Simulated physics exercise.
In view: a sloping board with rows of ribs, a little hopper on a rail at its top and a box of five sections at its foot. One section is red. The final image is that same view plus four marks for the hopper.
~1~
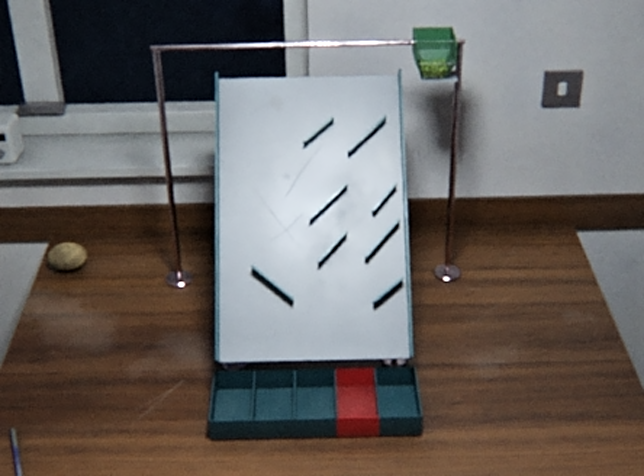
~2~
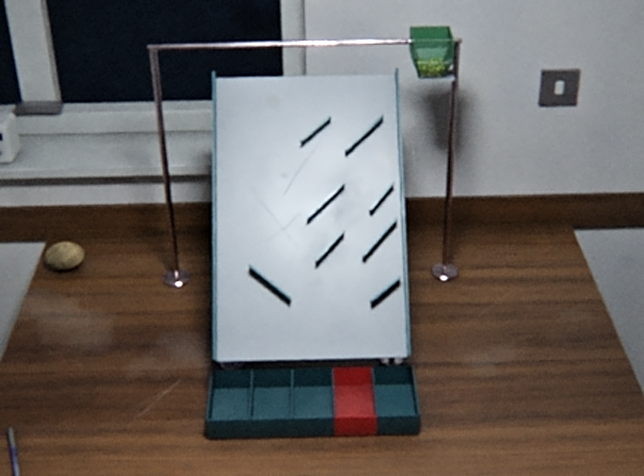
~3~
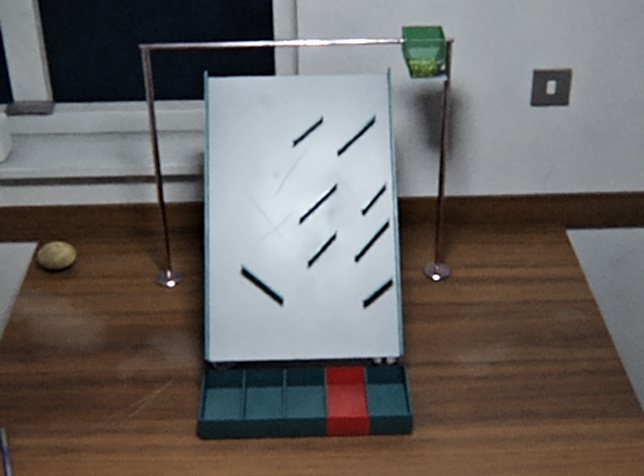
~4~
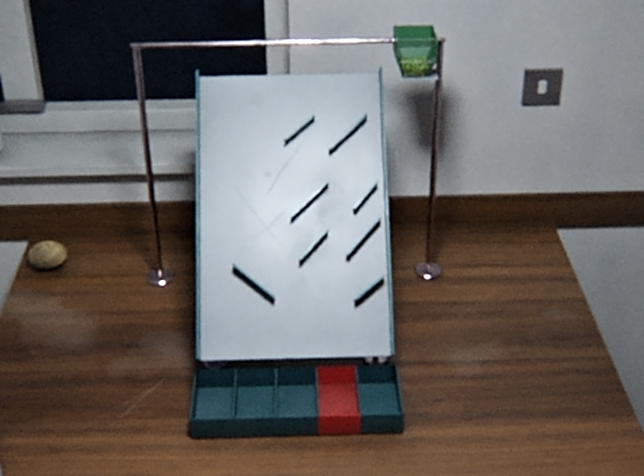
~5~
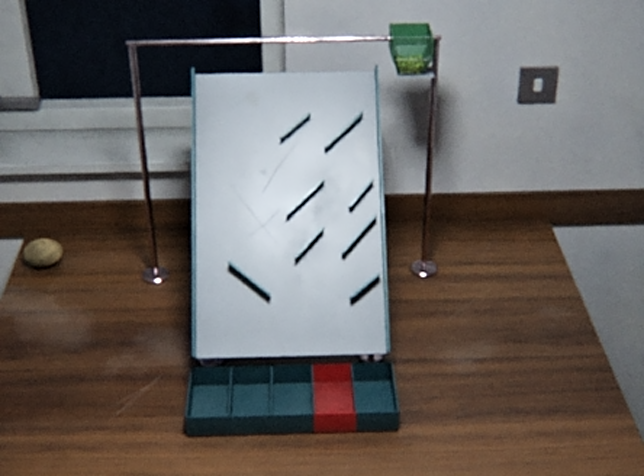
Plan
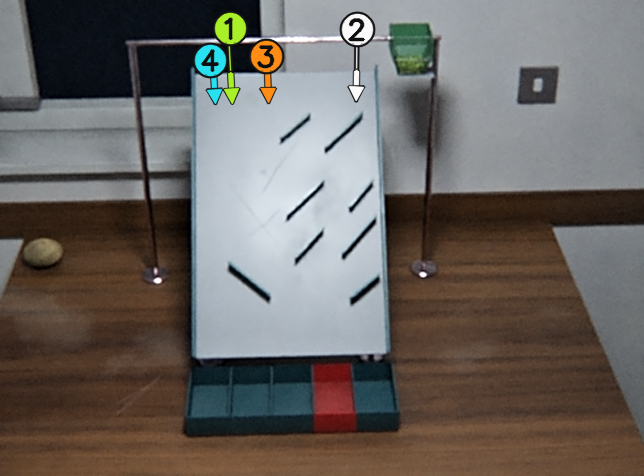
A sloping board with dark ribs drifts slightly left in view, its parts staying still.
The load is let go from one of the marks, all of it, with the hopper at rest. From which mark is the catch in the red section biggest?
Mark 3.
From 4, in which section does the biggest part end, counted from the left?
The first from the left.
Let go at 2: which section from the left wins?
The third from the left.
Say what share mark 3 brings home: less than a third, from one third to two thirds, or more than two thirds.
Mark 3 gives from one third to two thirds.
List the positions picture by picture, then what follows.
The first picture shows hopper (433, 67), dried peas, door shut.
The second picture shows ribs (301, 141) to (331, 116), (346, 150) to (383, 115), (307, 218) to (344, 182).
The third picture shows ribs (363, 209) to (386, 181), (308, 260) to (336, 230), (356, 255) to (389, 217).
The fourth picture shows ribs (233, 263) to (274, 297), (355, 300) to (384, 275).
The fifth picture shows red section (335, 421), number 4 of 5 from the left.
On the marked copy, mark 1 meets the board at (232, 98); mark 2 meets the board at (356, 95); mark 3 meets the board at (268, 97); mark 4 meets the board at (215, 98).
Choosing 1, roughly a quarter in the red section, roughly half in other sections, roughly a third outside the box.
Choosing 2, roughly a quarter in the red section, roughly half in other sections, just a few held on the board, about a tenth outside the box.
Choosing 3, roughly half in the red section, roughly a quarter in other sections, roughly a quarter outside the box.
Choosing 4, about a tenth in the red section, roughly half in other sections, roughly a third outside the box.
